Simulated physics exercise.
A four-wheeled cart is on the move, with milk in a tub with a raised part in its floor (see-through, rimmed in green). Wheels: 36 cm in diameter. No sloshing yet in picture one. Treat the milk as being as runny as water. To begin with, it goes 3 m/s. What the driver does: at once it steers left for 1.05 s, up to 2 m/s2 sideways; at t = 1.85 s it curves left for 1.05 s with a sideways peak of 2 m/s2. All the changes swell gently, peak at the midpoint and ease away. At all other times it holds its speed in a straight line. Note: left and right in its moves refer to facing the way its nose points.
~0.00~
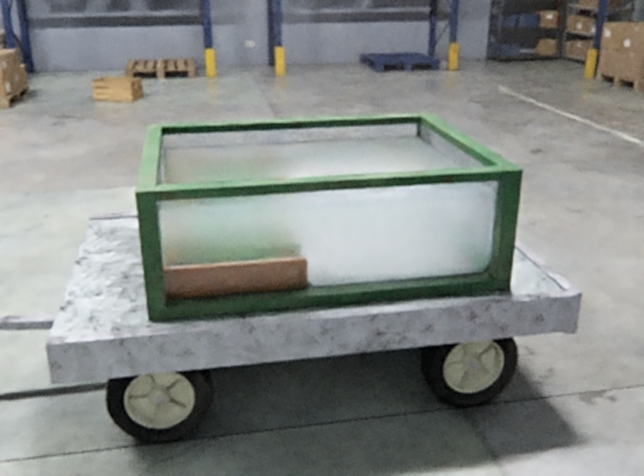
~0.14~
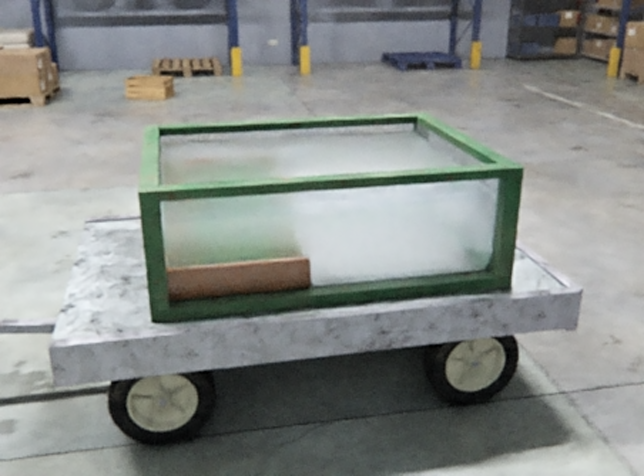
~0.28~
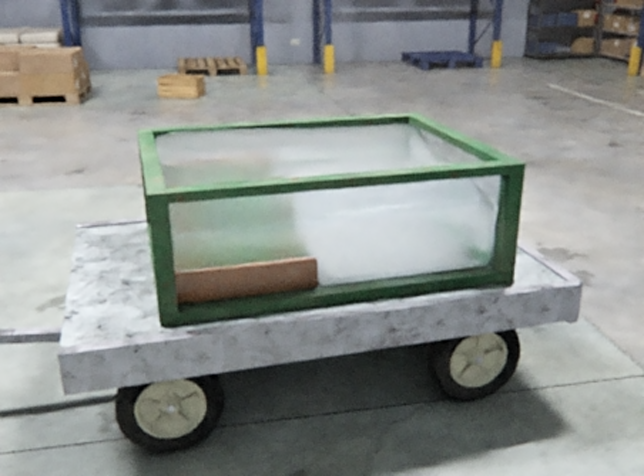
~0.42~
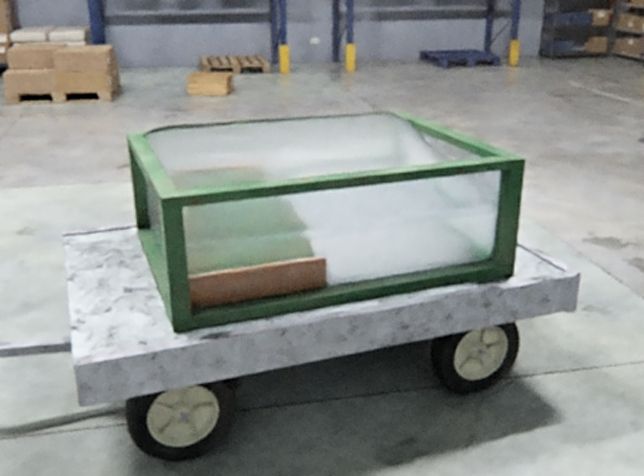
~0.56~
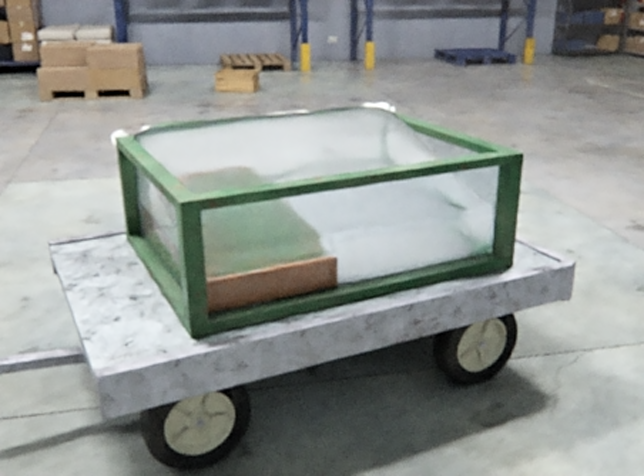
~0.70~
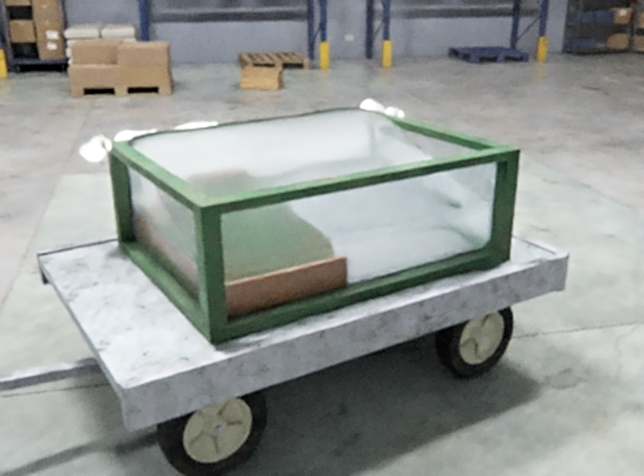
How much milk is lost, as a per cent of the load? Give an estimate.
10 %.
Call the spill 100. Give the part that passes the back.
Share: Near 0%.
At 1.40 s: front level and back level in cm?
Front 34 cm, back 28 cm.
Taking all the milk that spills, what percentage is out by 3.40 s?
Roughly 100 per cent by then.
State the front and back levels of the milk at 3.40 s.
Some 28 cm in front and some 28 cm behind.
Then, 1.40 s in, it stands 28 cm high behind and 34 cm in front; 5 per cent has gone over the far side.
Then, 2.40 s in, it stands 29 cm high behind and 27 cm in front; 9 per cent has gone mostly over the far side, some over the near side.
Then, 3.40 s in, it stands 28 cm high behind and 29 cm in front; 10 per cent has gone mostly over the far side, some over the near side.
Then, 5.89 s in, 10 per cent has gone mostly over the far side, some over the near side, 27 of 262 litres.
